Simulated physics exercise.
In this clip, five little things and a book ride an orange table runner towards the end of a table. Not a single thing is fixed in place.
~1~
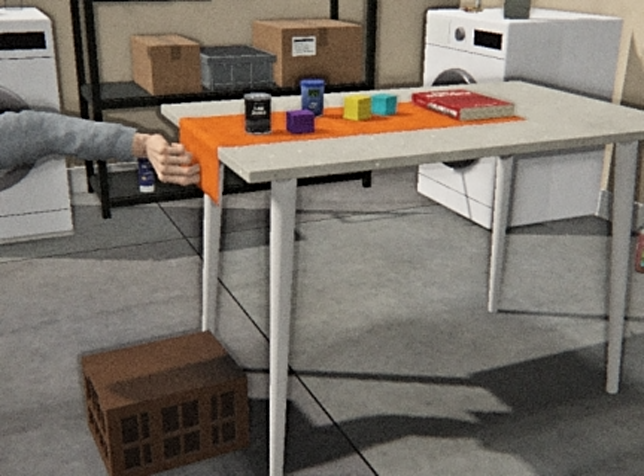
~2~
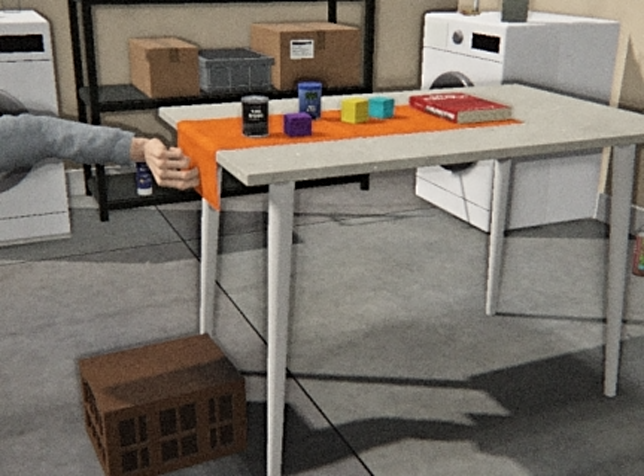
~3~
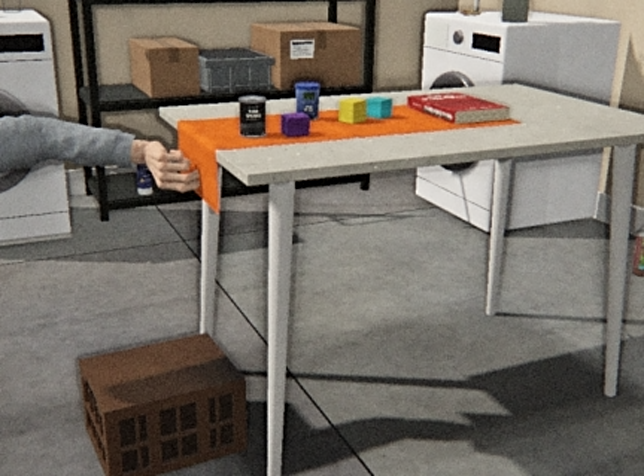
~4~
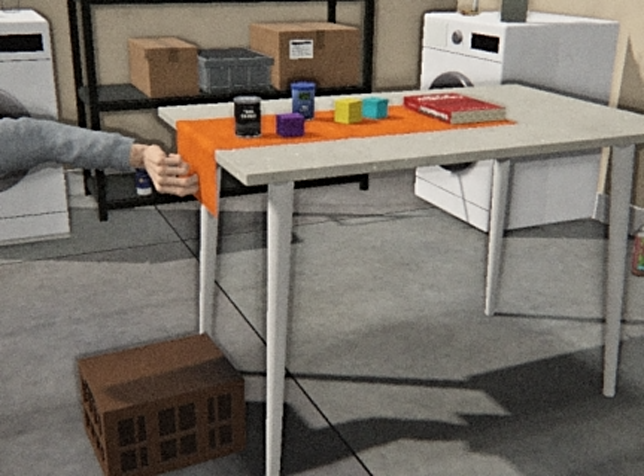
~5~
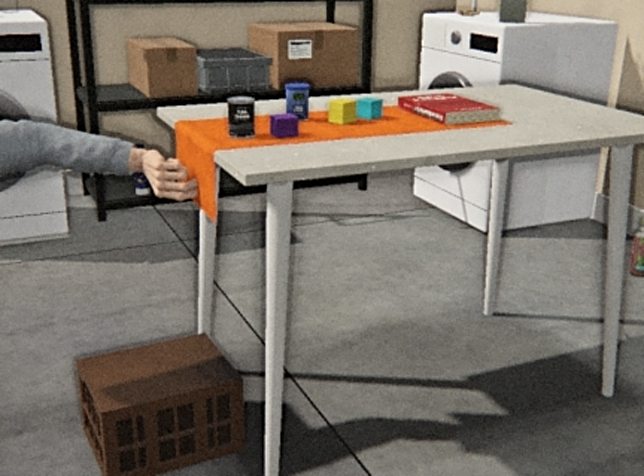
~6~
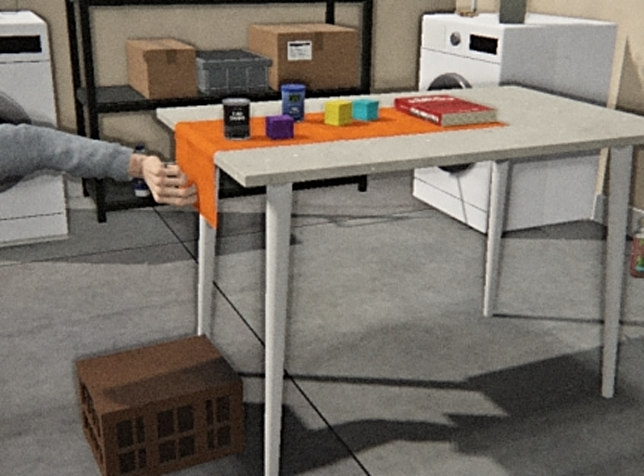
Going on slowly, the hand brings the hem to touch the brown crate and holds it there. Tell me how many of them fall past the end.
The number of things lost will likely be four.
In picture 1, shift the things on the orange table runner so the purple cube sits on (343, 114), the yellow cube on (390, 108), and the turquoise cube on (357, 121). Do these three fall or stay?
The purple cube ends up off, the yellow cube ends up on top and the turquoise cube ends up off.
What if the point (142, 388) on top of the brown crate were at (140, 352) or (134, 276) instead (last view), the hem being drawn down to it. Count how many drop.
The count comes out 3 and 1.
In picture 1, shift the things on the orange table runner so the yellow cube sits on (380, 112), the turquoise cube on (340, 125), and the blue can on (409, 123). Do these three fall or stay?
The yellow cube would stay in place, the turquoise cube would end up off, the blue can would stay in place.
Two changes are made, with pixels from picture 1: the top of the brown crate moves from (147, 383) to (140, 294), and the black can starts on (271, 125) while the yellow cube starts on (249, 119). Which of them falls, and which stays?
Note: Black can lost; yellow cube lost.
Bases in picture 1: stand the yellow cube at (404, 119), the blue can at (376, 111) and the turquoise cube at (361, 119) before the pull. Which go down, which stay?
Of the three, the yellow cube stays aloft, the blue can stays aloft and the turquoise cube ends off the top.
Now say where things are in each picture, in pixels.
In the first picture, hem (220, 207); black can (258, 96); purple cube (300, 112); blue can (313, 82); yellow cube (358, 97); turquoise cube (384, 95); top of the crate (147, 383).
In the second picture, hem (220, 211); black can (255, 99).
In the third picture, hem (218, 214); purple cube (295, 115).
In the fourth picture, hem (217, 218); blue can (303, 85); top of the crate (144, 386).
In the fifth picture, hem (215, 223); yellow cube (343, 101).
In the sixth picture, hem (217, 229); black can (236, 101); purple cube (279, 117); blue can (293, 87); yellow cube (339, 102); turquoise cube (365, 101).
Early on, hem near (196, 298); black can and purple cube gone.
Midway, hem on the crate; black can, purple cube, blue can and yellow cube gone.
Finally, hem on the crate; black can, purple cube, blue can and yellow cube gone. The answer is four.
